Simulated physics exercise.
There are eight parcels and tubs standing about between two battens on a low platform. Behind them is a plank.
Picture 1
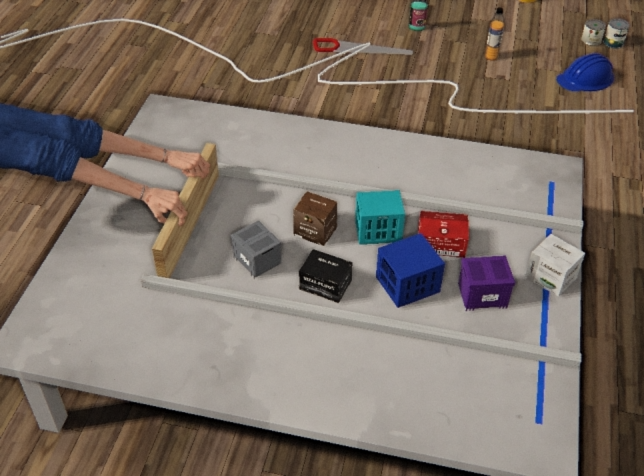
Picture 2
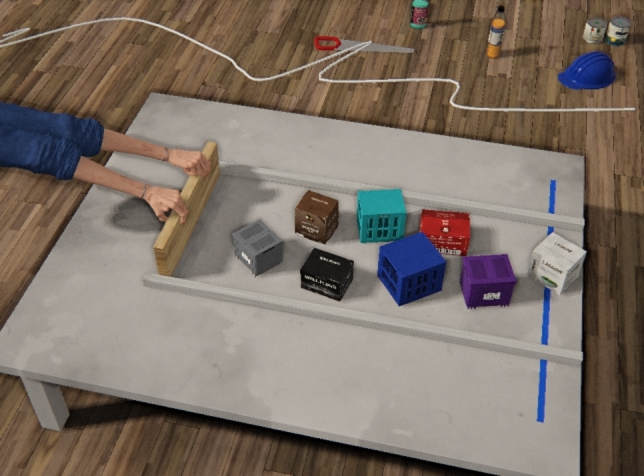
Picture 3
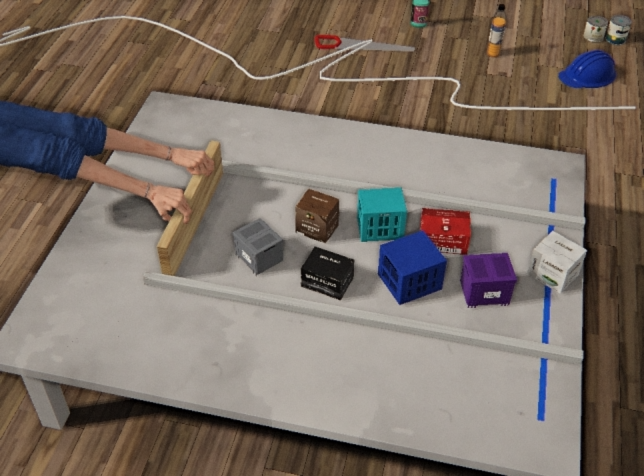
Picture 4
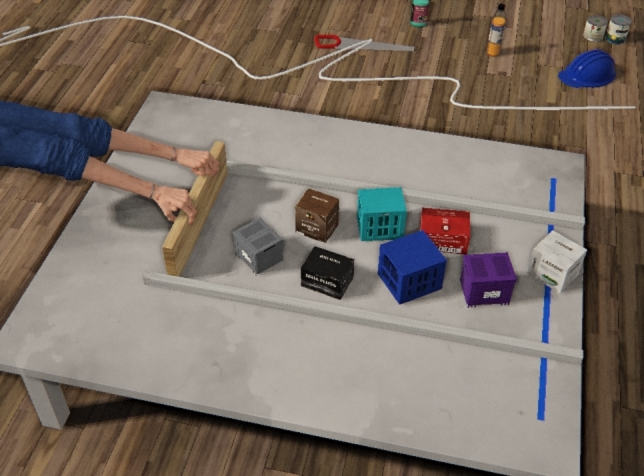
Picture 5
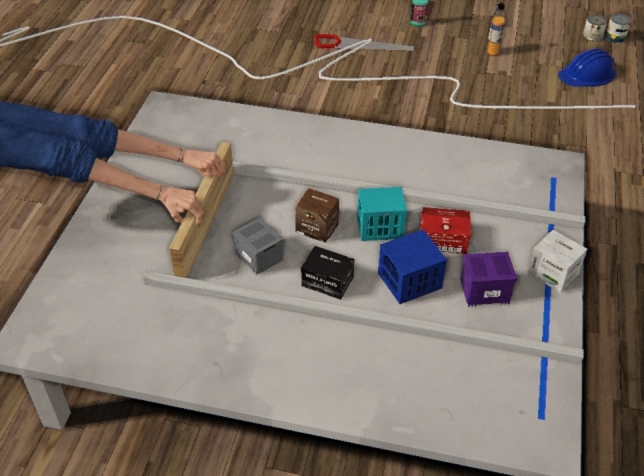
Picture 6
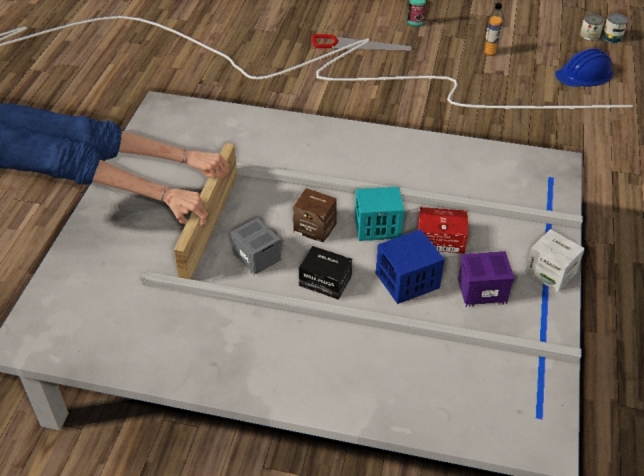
On a low platform, two hands slide a plank slightly right toward eight still boxes.
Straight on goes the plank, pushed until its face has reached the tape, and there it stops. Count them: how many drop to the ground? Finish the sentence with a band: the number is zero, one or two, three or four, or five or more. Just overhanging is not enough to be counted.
The number is five or more.
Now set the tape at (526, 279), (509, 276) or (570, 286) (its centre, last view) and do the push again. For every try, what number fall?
In that order 5, 3 and 8.
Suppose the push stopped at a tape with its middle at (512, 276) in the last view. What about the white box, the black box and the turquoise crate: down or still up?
The white box leaves the top, the black box keeps its place and the turquoise crate keeps its place.
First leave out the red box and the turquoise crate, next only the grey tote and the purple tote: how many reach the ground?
Fallen: 3 in the first try, 4 in the other.
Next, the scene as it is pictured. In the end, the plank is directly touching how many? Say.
The count comes out at 3.
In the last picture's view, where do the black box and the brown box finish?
Black box at (564, 325), brown box at (568, 254).
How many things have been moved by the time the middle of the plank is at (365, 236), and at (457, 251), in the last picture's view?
That gives 7 for the first and 8 for the second.
Soon after, none off yet; white box at rest near (554, 261); purple tote at rest near (485, 279); red box at rest near (442, 230).
After that, none off yet; white box displaced about its own width near (582, 269); purple tote displaced about its own width near (538, 285); red box displaced well along near (536, 248).
In the end, the number that fall off is five or more; gone, turquoise crate, blue crate, red box, purple tote and white box.
